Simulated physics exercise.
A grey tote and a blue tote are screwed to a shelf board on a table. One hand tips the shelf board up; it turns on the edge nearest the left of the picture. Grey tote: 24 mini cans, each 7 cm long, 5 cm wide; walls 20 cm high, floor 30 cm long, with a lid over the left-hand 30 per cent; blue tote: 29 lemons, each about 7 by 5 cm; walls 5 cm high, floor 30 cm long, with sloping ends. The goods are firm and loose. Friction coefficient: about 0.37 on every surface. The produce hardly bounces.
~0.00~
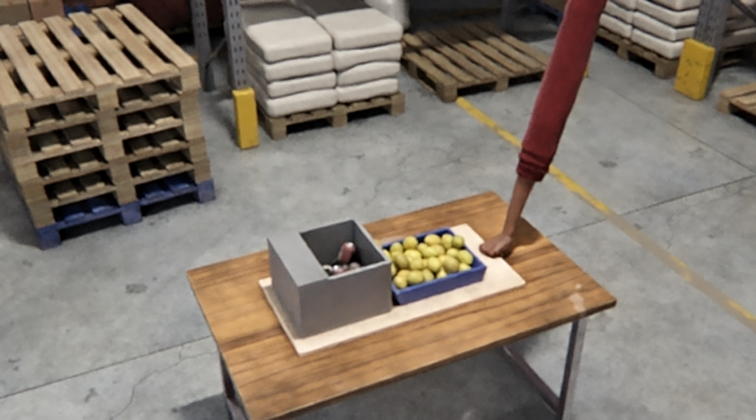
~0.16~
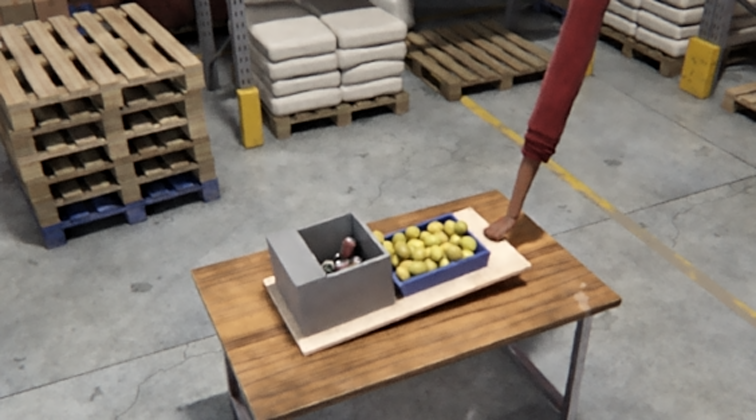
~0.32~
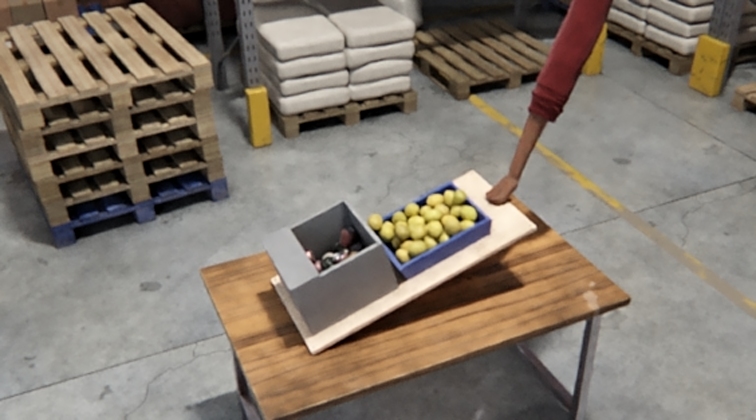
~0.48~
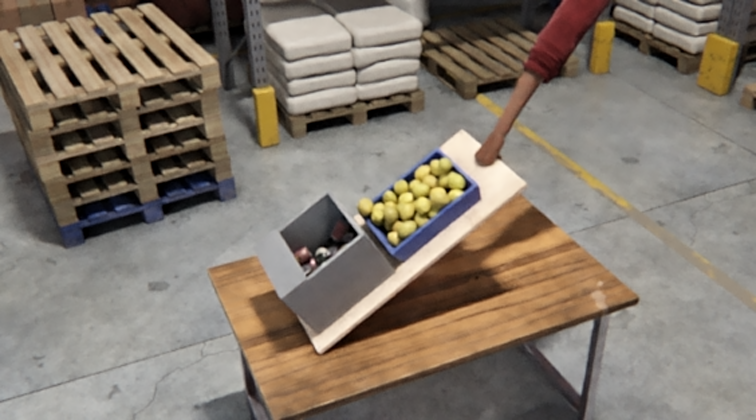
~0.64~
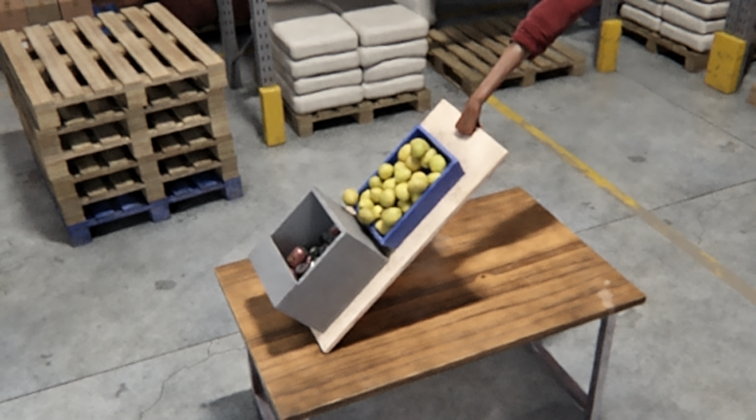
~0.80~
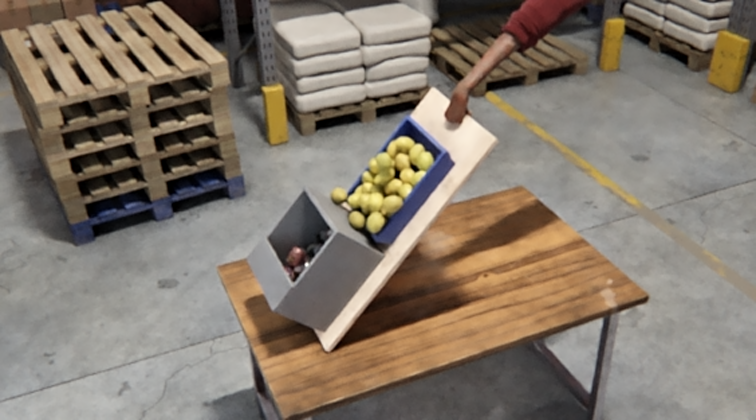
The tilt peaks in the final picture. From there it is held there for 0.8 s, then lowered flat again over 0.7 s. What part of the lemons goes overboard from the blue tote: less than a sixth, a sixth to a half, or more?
It sheds under a sixth of them.
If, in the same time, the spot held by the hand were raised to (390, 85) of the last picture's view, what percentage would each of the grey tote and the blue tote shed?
In that case grey tote 0, blue tote 40 per cent.
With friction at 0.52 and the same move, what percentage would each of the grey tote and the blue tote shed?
In that case grey tote 0, blue tote 10 per cent.
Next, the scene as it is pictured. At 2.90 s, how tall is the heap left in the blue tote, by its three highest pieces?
Roughly 12 cm high.
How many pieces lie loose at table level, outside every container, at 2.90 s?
About 1.
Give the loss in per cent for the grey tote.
Lost: Grey tote 0 per cent.
After 1.14 s, tilt 47°; 0 of 24 out of the grey tote and 1 of 29 out of the blue tote.
After 1.56 s, tilt 47°; 0 of 24 out of the grey tote and 1 of 29 out of the blue tote.
After 2.15 s, tilt 6°; 0 of 24 out of the grey tote and 1 of 29 out of the blue tote.
When it is over (at 2.90 s), 0 of 24 out of the grey tote and 1 of 29 out of the blue tote. Asked share, 1 of 29, 3 per cent.
